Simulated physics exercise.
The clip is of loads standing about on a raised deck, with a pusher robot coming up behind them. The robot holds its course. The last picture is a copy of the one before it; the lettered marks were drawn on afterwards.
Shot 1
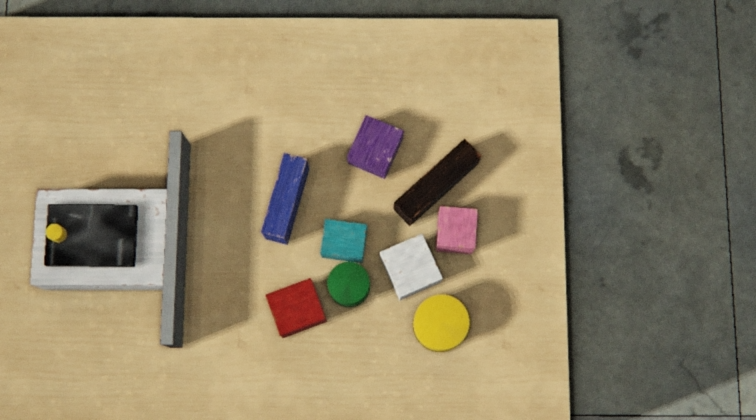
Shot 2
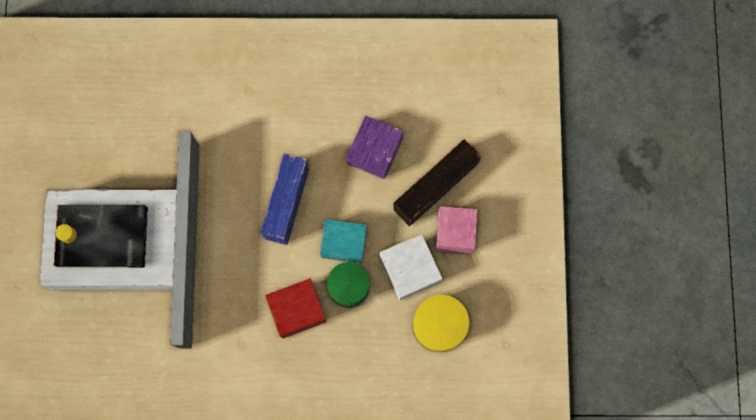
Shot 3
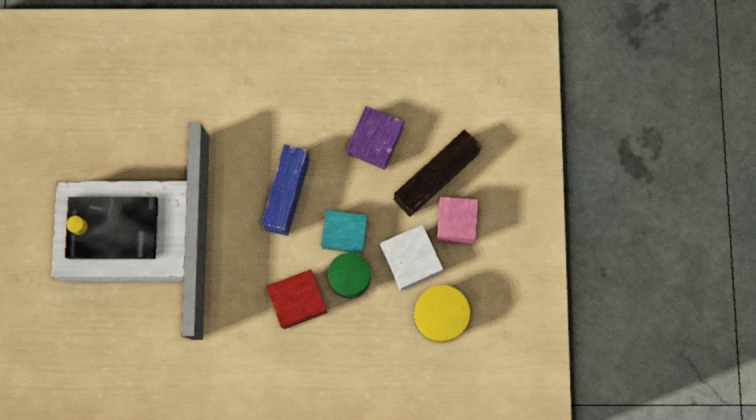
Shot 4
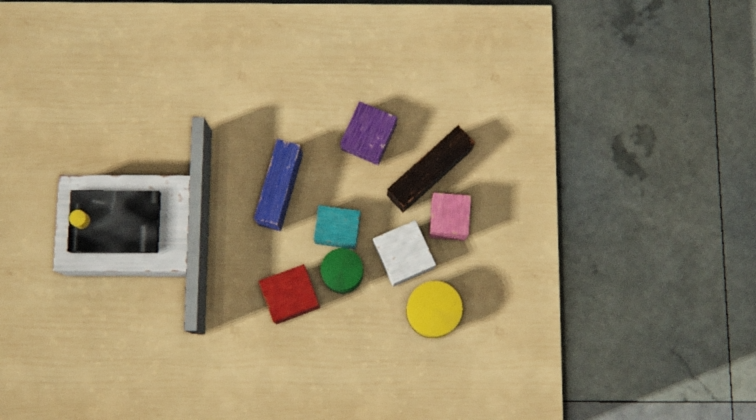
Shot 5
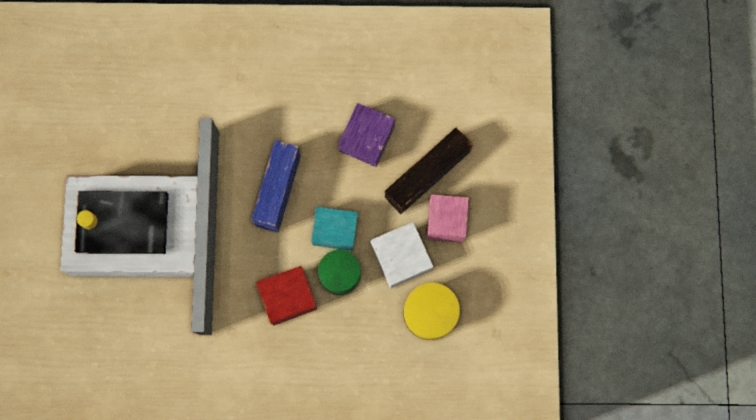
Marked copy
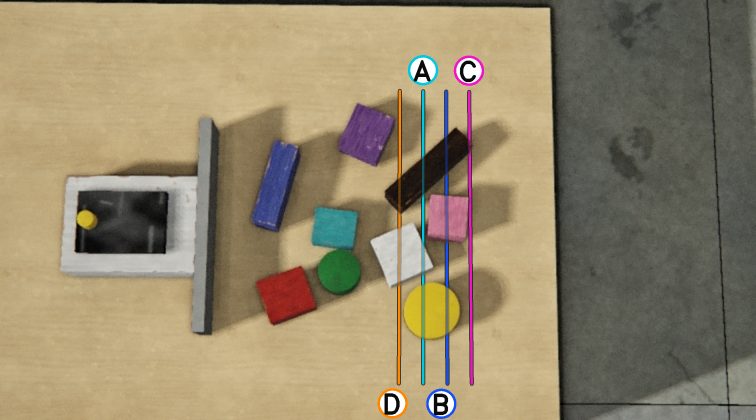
A white pusher robot with a wide grey blade crept slowly to the right across the wooden deck, drawing a little nearer to a scattered group of colourful blocks and discs, which stayed untouched.
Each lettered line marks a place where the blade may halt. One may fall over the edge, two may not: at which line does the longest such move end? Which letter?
Line C.
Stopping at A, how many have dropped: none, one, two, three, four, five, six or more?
In all, none.
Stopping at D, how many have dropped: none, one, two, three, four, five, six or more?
By then, none.
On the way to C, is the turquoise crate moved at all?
By then, yes.
On the marked copy, A at (423, 234); B at (447, 234); C at (470, 234); D at (399, 233).
Following C. Soon after the start, robot (226, 223); red crate (330, 308); white crate (408, 252).
Later, robot (325, 224); pink crate (493, 218); white crate (483, 269).
In the end, robot (397, 225); pink crate (551, 210); white crate (548, 277); none fallen.
As for the rest, A is within the limit but short; B is within the limit but short; D is within the limit but short.
